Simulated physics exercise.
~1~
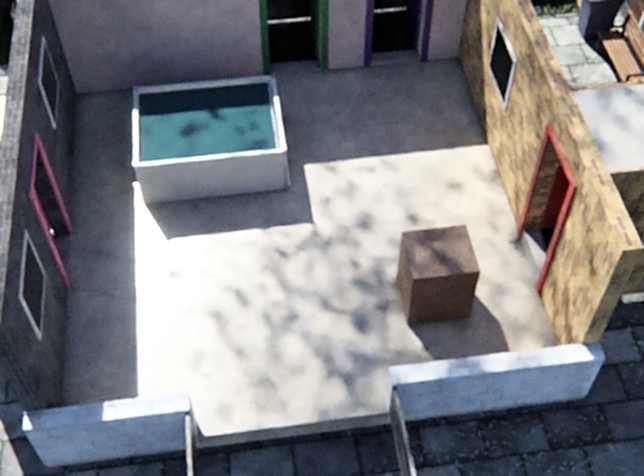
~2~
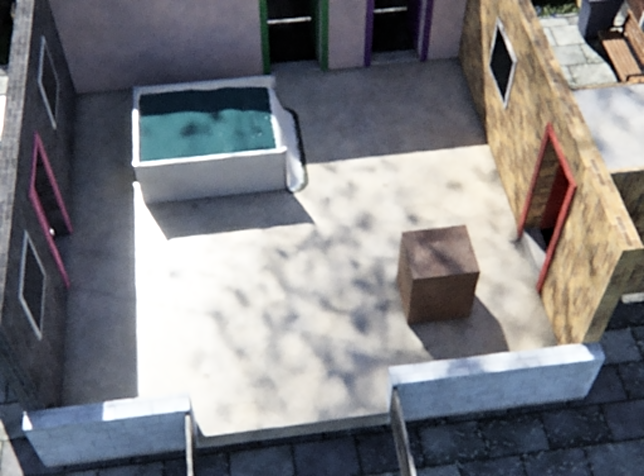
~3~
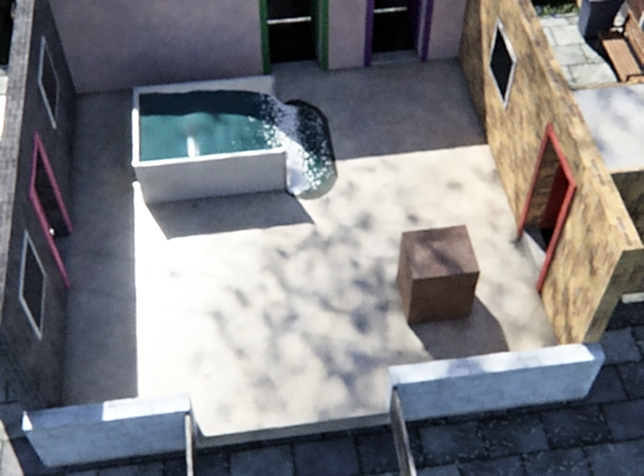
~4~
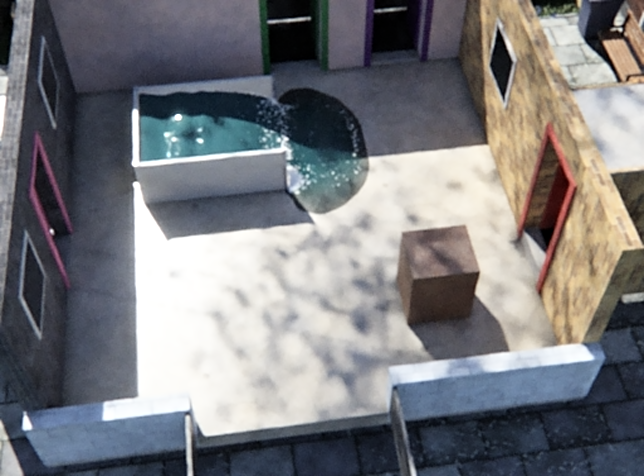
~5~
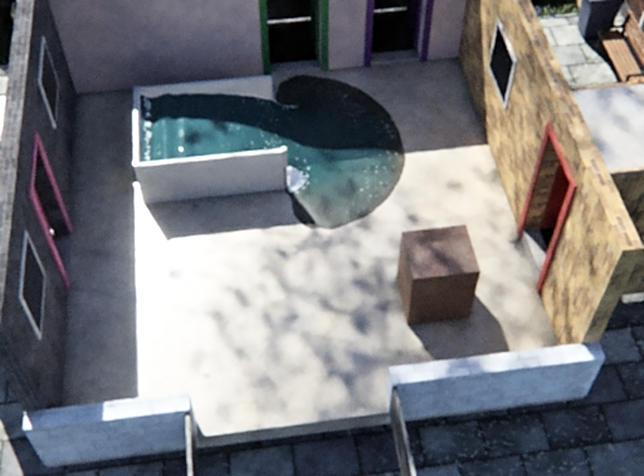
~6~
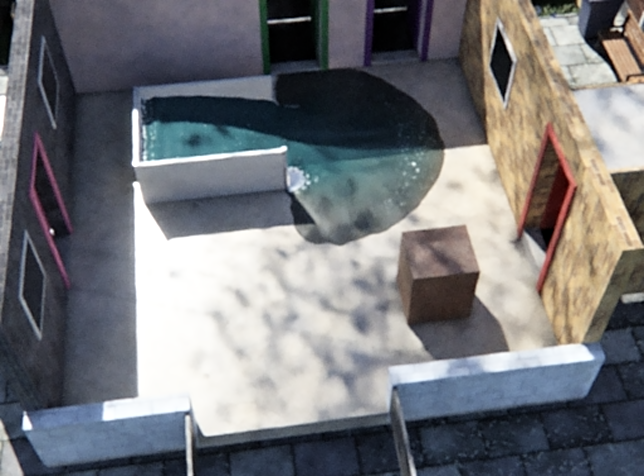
At the start, still teal water fills an open white tank in a walled courtyard with a brown block nearby. Water then pours from the tank's right end onto the pale floor, foaming at first, and spreads into a broad, rounded dark pool reaching rightward while the level in the tank drops slightly.
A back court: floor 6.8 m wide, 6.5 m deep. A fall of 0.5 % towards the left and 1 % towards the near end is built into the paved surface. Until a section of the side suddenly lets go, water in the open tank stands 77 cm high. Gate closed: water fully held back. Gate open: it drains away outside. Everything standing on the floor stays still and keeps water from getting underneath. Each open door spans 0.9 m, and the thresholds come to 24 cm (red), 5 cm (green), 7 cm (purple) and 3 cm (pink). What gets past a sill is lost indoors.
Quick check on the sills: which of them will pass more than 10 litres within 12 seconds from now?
The red door remains within the limit; the green door breaks the limit; the purple door breaks the limit; the pink door breaks the limit.
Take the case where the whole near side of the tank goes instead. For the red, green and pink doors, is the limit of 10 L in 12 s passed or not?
The red door comes out less than that, the green door less than that and the pink door more than that.
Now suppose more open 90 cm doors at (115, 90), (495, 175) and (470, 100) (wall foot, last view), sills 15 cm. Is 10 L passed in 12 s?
Result in order - not enough, more than that, more than that.
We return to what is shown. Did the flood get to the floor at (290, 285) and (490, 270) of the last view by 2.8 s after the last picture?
I'd call them spared and then drenched.
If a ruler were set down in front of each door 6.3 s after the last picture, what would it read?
Depths in cm: Red 13, green 6, purple 5, pink 3.
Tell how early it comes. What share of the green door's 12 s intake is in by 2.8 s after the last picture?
It comes to about 20 per cent.
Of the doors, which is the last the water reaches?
Door: Pink.
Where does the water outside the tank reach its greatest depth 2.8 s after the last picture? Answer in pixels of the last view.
Near (562, 373).
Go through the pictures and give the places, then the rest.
Still water, 77 cm deep, in the open tank at (208, 122), in the first frame.
Water pours out at (278, 136) and has run 0.9 m, to (292, 191); typically 10 cm deep outside, 77 cm at the open tank's back, in the second frame.
The front is at (322, 190), 1.1 m from the gap at (278, 139); 1.4 m2 of floor is under water; 77 cm left at the back of the open tank, in the third frame.
The front is at (356, 187), 1.5 m from the gap at (278, 141); 2.8 m2 of floor is under water; 76 cm left at the back of the open tank, in the fourth frame.
The front is at (398, 171), 2.0 m from the gap at (278, 141); 4.8 m2 of floor is under water; 70 cm left at the back of the open tank, in the fifth frame.
The front is at (439, 144), 2.6 m from the gap at (278, 141); 7.3 m2 of floor is under water; 64 cm left at the back of the open tank, in the sixth frame.
Then, 0.7 s after the last picture water covers 35 % of the floor and is deepest (35 cm) near (480, 134); red door not reached, green door 6 cm at the sill, 1 L in, purple door 11 cm at the sill, 0 L in, pink door not reached.
Then, 1.5 s after the last picture water covers 35 % of the floor and is deepest (43 cm) near (455, 62); red door 18 cm at the sill, 0 L in, green door 3 cm at the sill, 3 L in, purple door 14 cm at the sill, 11 L in, pink door not reached.
Then, 2.8 s after the last picture water covers 40 % of the floor and is deepest (32 cm) near (562, 373); red door 14 cm at the sill, 0 L in, green door 3 cm at the sill, 5 L in, purple door 18 cm at the sill, 102 L in, pink door not reached.
Then, 6.3 s after the last picture water covers 90 % of the floor and is deepest (16 cm) near (477, 271); red door 13 cm at the sill, 0 L in, green door 6 cm at the sill, 24 L in, purple door 5 cm at the sill, 146 L in, pink door not reached.
Then, 11.3 s after the last picture water covers 95 % of the floor and is deepest (10 cm) near (62, 437); red door 5 cm at the sill, 0 L in, green door 1 cm at the sill, 25 L in, purple door 1 cm at the sill, 146 L in, pink door 8 cm at the sill, 48 L in.
